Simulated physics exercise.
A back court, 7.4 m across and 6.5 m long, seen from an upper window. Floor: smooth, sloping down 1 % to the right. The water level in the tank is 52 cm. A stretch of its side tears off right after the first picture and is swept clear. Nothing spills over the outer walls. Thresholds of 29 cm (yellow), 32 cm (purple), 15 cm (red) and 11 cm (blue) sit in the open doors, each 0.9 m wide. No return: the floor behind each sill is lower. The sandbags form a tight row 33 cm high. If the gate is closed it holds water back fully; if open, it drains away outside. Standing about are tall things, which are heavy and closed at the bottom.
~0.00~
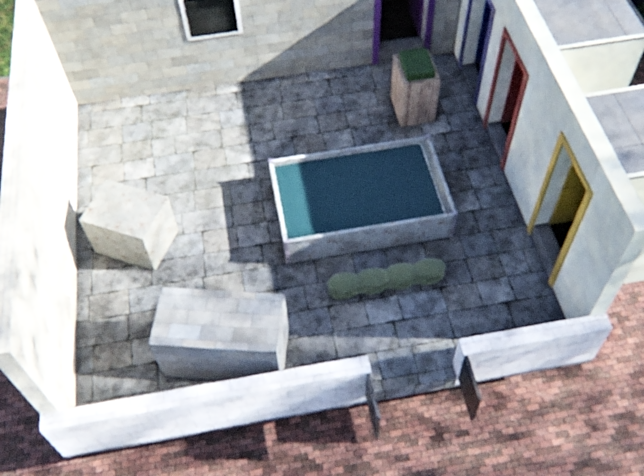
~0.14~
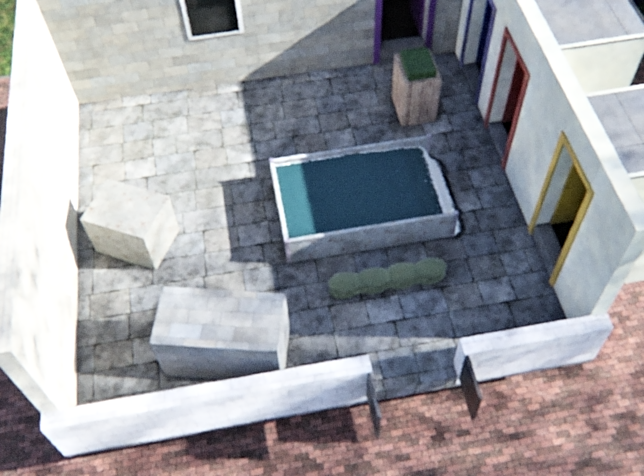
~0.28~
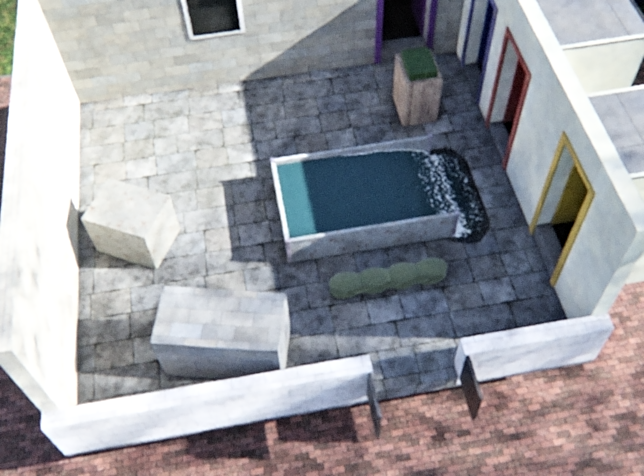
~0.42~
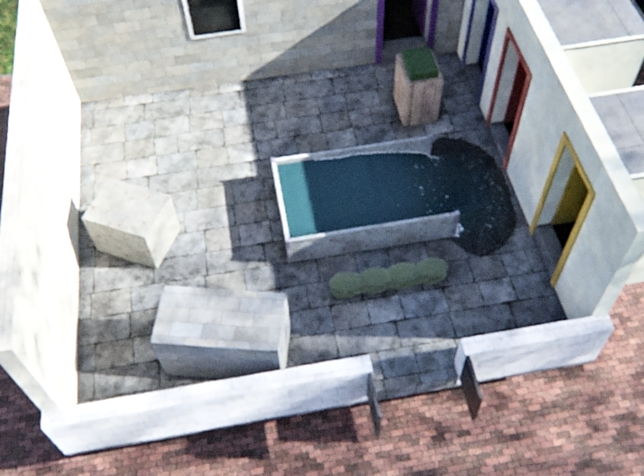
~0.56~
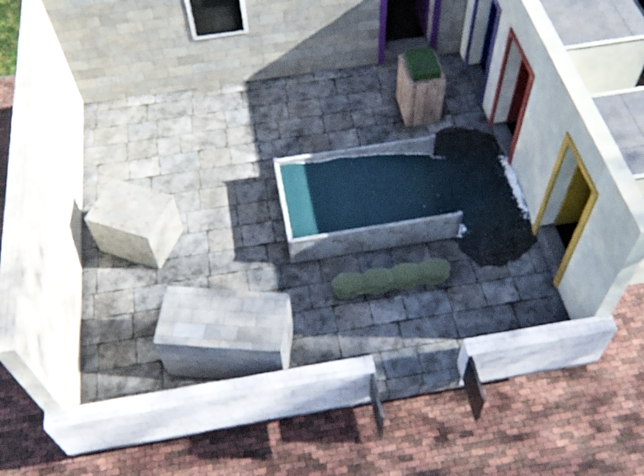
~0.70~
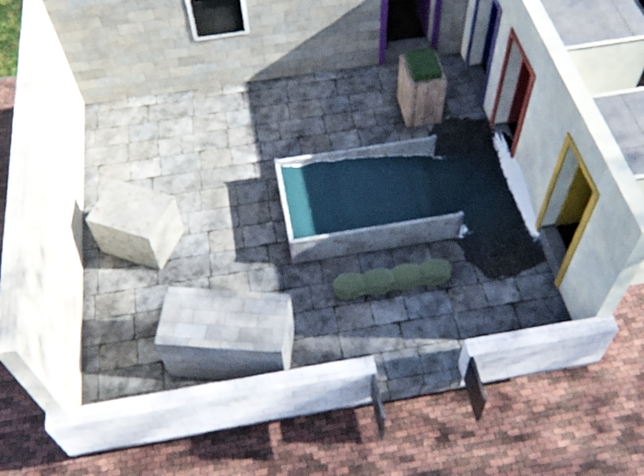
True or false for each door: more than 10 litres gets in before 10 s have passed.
Yellow door false, purple door false, red door true, blue door true.
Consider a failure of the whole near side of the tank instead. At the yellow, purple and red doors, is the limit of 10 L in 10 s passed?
Then: Yellow short of it, purple short of it, red short of it.
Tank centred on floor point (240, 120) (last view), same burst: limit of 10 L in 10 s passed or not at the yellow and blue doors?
Result - yellow door does not exceed it, blue door exceeds it.
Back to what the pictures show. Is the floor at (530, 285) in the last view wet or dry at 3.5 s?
By then the spot is drenched.
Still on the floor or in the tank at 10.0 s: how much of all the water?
It comes to near 84 per cent.
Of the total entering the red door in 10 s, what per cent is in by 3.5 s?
I'd put it at about 90 per cent by that point.
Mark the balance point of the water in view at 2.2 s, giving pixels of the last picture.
The water is centred near (434, 201).
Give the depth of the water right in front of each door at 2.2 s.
Depths in centimetres - yellow: 19, purple: 3, red: 27, blue: 9.
After 1.4 s water covers 10 % of the floor and is deepest (38 cm) near (509, 195); yellow door 17 cm at the sill, 0 L in, purple door not reached, red door 26 cm at the sill, 20 L in, blue door 3 cm at the sill, 0 L in.
After 2.2 s water covers 20 % of the floor and is deepest (36 cm) near (519, 193); yellow door 19 cm at the sill, 0 L in, purple door not reached, red door 27 cm at the sill, 66 L in, blue door 9 cm at the sill, 0 L in.
After 3.5 s water covers 35 % of the floor and is deepest (29 cm) near (463, 59); yellow door 15 cm at the sill, 0 L in, purple door 20 cm at the sill, 0 L in, red door 20 cm at the sill, 120 L in, blue door 9 cm at the sill, 0 L in.
After 6.0 s water covers 70 % of the floor and is deepest (14 cm) near (332, 385); yellow door 10 cm at the sill, 0 L in, purple door 12 cm at the sill, 0 L in, red door 9 cm at the sill, 130 L in, blue door 14 cm at the sill, 33 L in.
After 10.0 s water covers 95 % of the floor and is deepest (8 cm) near (519, 193); yellow door 6 cm at the sill, 0 L in, purple door 5 cm at the sill, 0 L in, red door 7 cm at the sill, 130 L in, blue door 7 cm at the sill, 39 L in.
